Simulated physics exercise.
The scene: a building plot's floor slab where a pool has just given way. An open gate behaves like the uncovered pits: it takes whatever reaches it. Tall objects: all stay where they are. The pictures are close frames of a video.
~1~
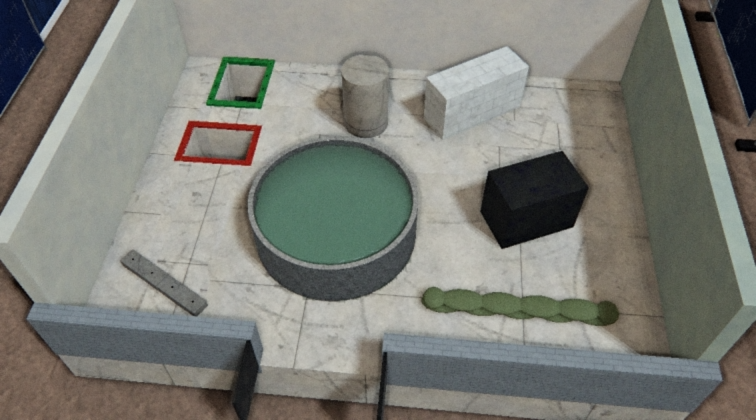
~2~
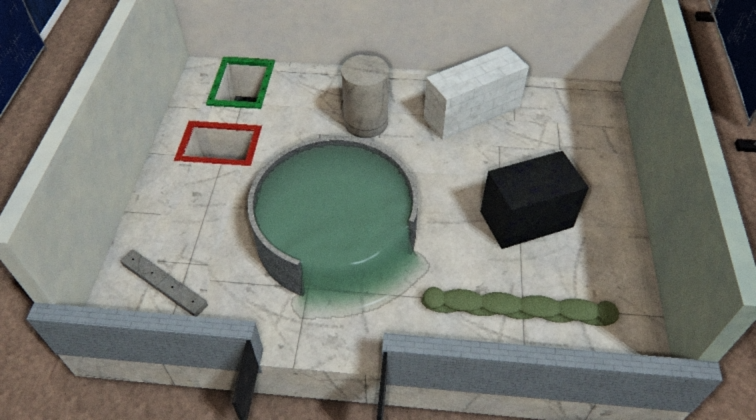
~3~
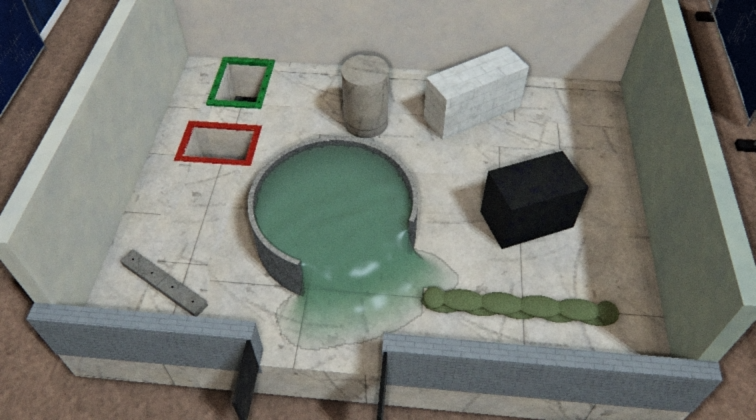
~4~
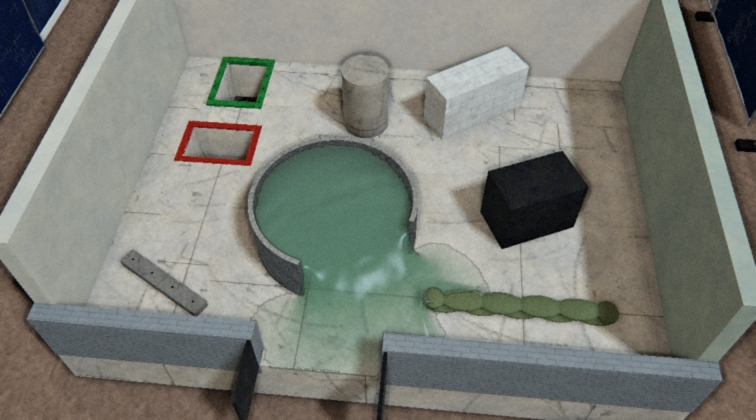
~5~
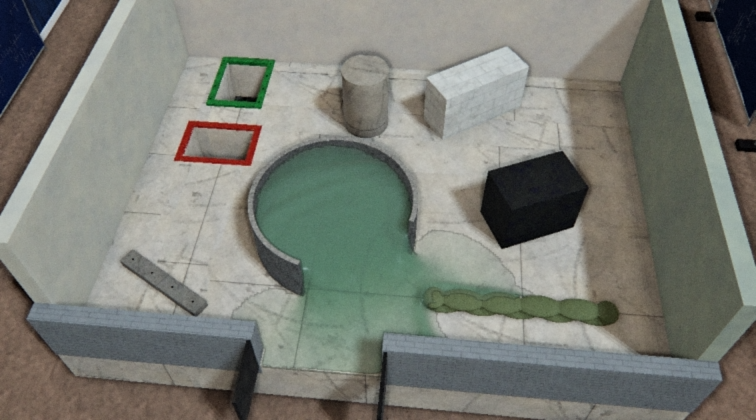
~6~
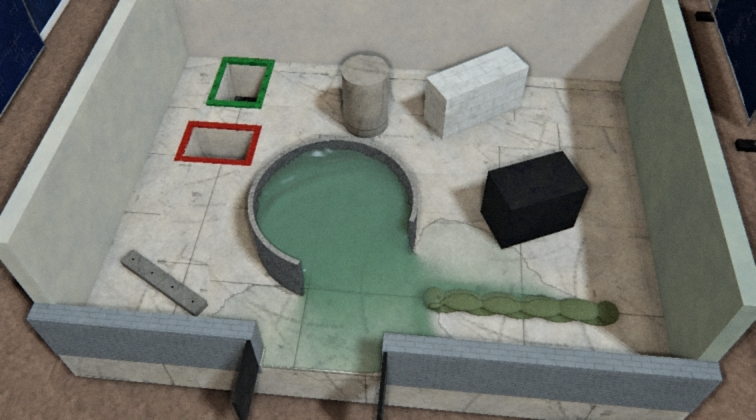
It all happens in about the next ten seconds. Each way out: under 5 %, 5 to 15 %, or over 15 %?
One by one: Gate: Upwards of fifteen per cent; red pit: Short of a twentieth; green pit: Short of a twentieth.
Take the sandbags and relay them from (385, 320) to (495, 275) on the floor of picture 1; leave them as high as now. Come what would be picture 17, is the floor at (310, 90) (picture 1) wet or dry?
At that place: Clear.
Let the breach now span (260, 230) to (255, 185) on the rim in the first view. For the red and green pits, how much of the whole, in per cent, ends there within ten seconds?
Lab note - share by pit: Red 25 %, green 14 %.
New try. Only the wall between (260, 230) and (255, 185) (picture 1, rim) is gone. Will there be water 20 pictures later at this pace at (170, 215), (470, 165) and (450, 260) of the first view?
Listed in order, they come out sitting in a pool, without a puddle and without a puddle.
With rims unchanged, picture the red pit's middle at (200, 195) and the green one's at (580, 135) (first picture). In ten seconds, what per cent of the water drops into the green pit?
Roughly 10 per cent ends up in the green pit.
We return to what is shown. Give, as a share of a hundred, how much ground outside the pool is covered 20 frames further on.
Some 35 in a hundred.
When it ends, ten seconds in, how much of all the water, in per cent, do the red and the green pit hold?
Roughly 0 %, then roughly 0 %.
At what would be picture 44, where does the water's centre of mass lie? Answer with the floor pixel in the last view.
I'd point to (492, 225).
A moment on, water covers 25 % of the floor; the gate 13 %, the red pit 0 %, the green pit 0 %.
Next, water covers 25 % of the floor; the gate 23 %, the red pit 0 %, the green pit 0 %.
Then, water covers 35 % of the floor; the gate 33 %, the red pit 0 %, the green pit 0 %.
Later, water covers 50 % of the floor; the gate 43 %, the red pit 0 %, the green pit 0 %.
In the end, water covers 75 % of the floor; the gate 48 %, the red pit 0 %, the green pit 0 %.
